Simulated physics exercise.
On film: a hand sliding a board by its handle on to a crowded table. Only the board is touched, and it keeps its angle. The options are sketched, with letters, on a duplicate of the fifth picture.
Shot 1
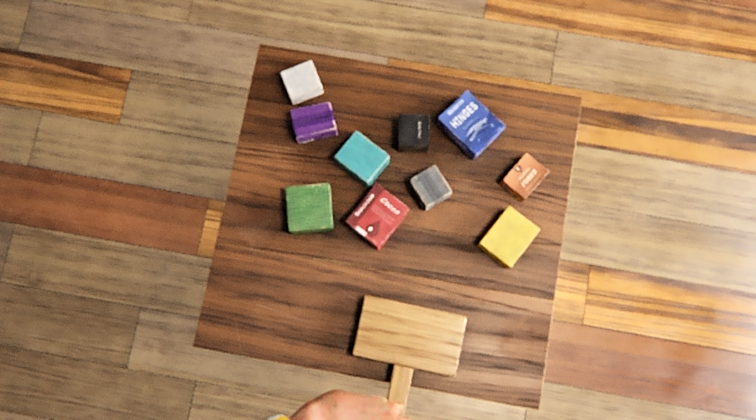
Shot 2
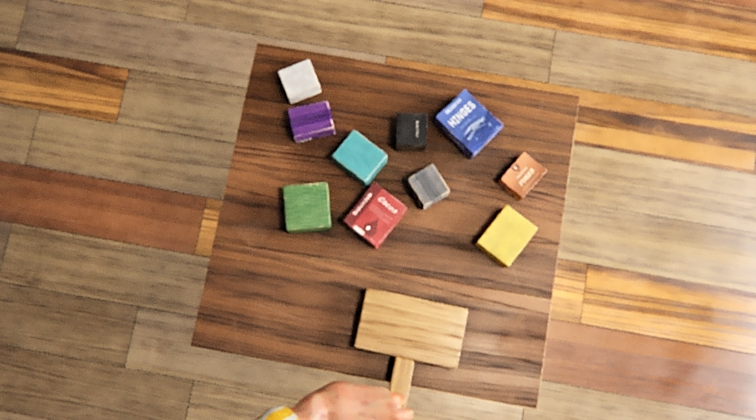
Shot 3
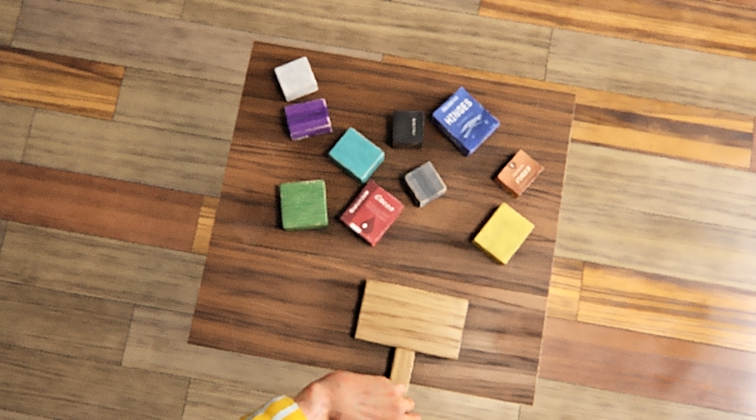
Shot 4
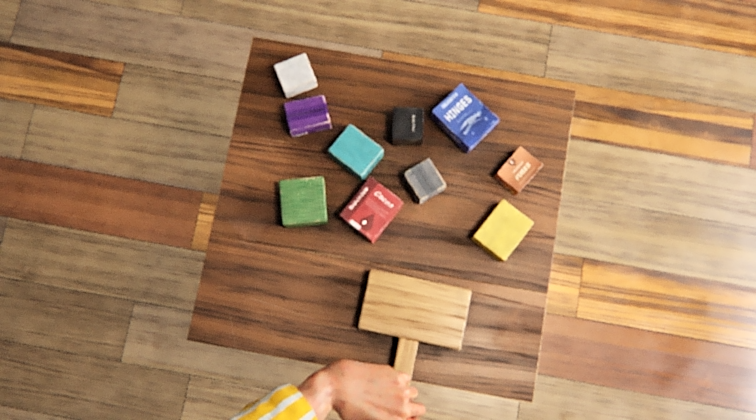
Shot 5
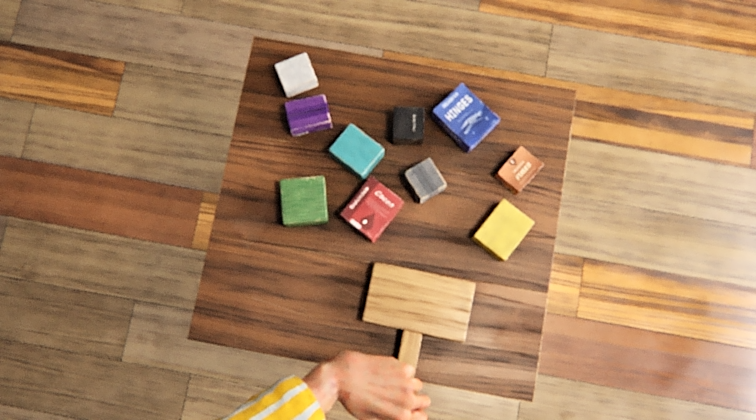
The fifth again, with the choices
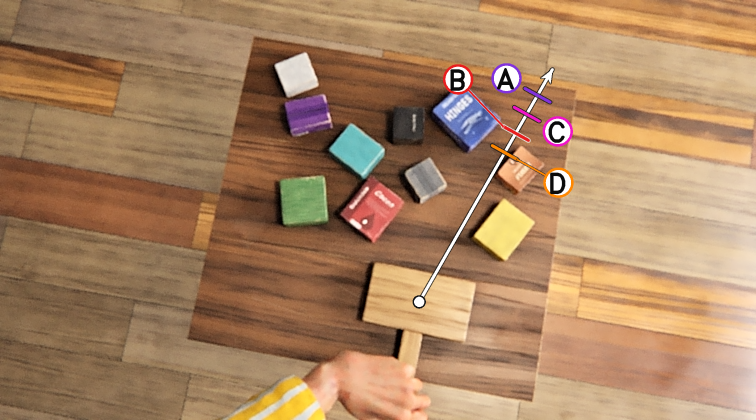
Hand sliding a wooden board by its handle slightly upward on a dark table, toward scattered colourful blocks that stay still.
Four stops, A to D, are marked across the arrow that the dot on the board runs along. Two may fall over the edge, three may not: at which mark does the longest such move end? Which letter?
B.
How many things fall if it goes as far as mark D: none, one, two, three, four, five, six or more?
In all, one.
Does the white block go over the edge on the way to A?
No.
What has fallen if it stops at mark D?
It is the orange box.
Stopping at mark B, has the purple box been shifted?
No.
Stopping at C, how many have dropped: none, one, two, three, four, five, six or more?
In all, three.
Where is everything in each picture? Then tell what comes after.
In the first frame, board (410, 336); green block (310, 209); black box (414, 134).
In the second frame, board (412, 329); red packet (375, 216).
In the third frame, board (411, 319); orange box (518, 174).
In the fourth frame, board (415, 309); grey box (424, 182).
In the fifth frame, board (419, 302); white block (296, 76); turquoise block (357, 152); green block (305, 202).
On the marked copy, A at (537, 96); B at (516, 133); C at (526, 114); D at (505, 153); the arrow from (419, 302) to (552, 69); the white dot at (419, 302).
Taking B. A third of the way, board (454, 240); yellow block (518, 200); orange box (524, 153).
Two thirds of the way, board (489, 180); orange box (528, 94); blue box (474, 96).
When it is over, board (514, 136); blue box over the edge; orange box over the edge; two fallen.
As for the rest, A drops four; C drops three; D is within the limit but short.
